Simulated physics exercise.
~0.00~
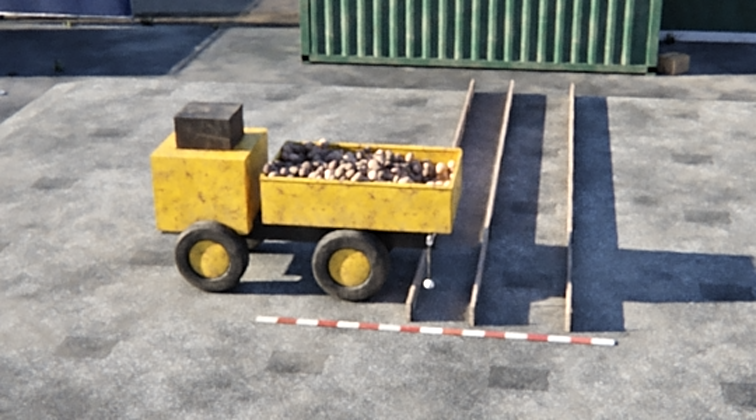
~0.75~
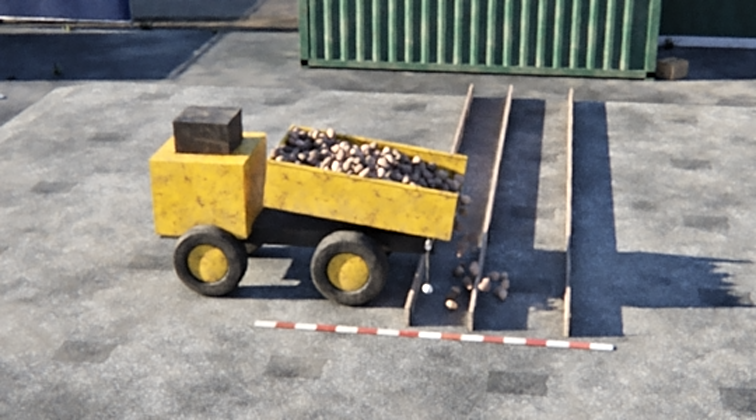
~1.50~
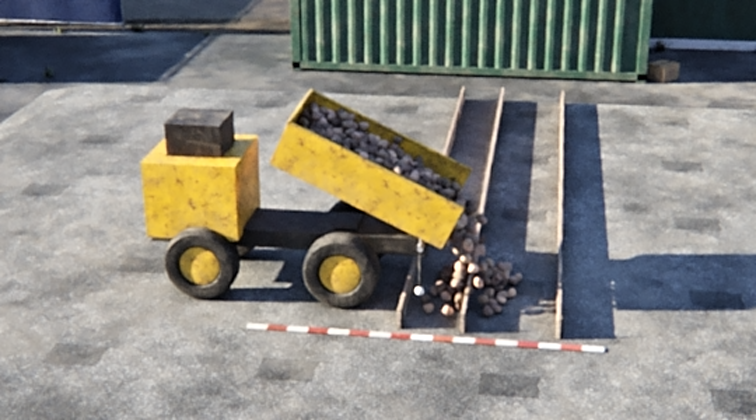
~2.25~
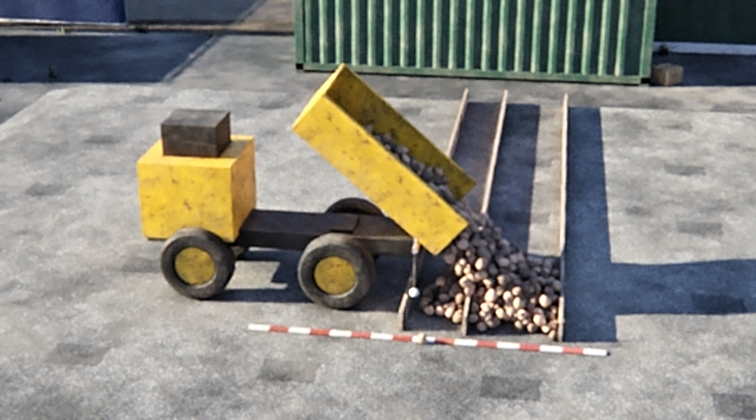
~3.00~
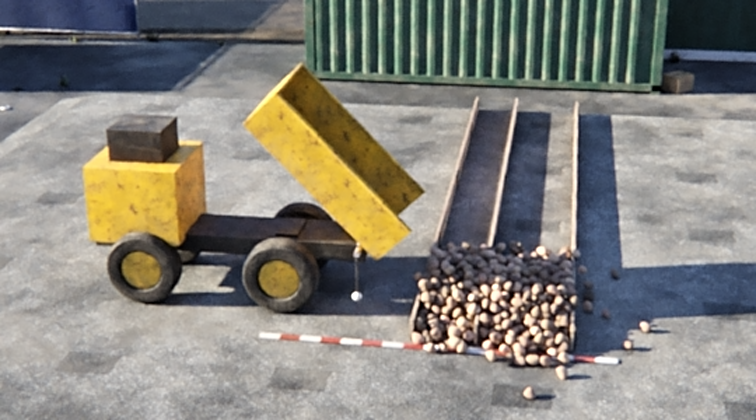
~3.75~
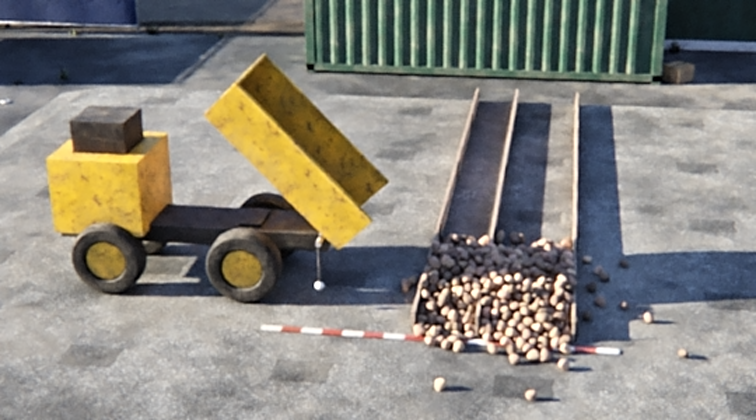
On a paved yard, a yellow tipper tilts its body, drops cobbles between boards, and pulls left.
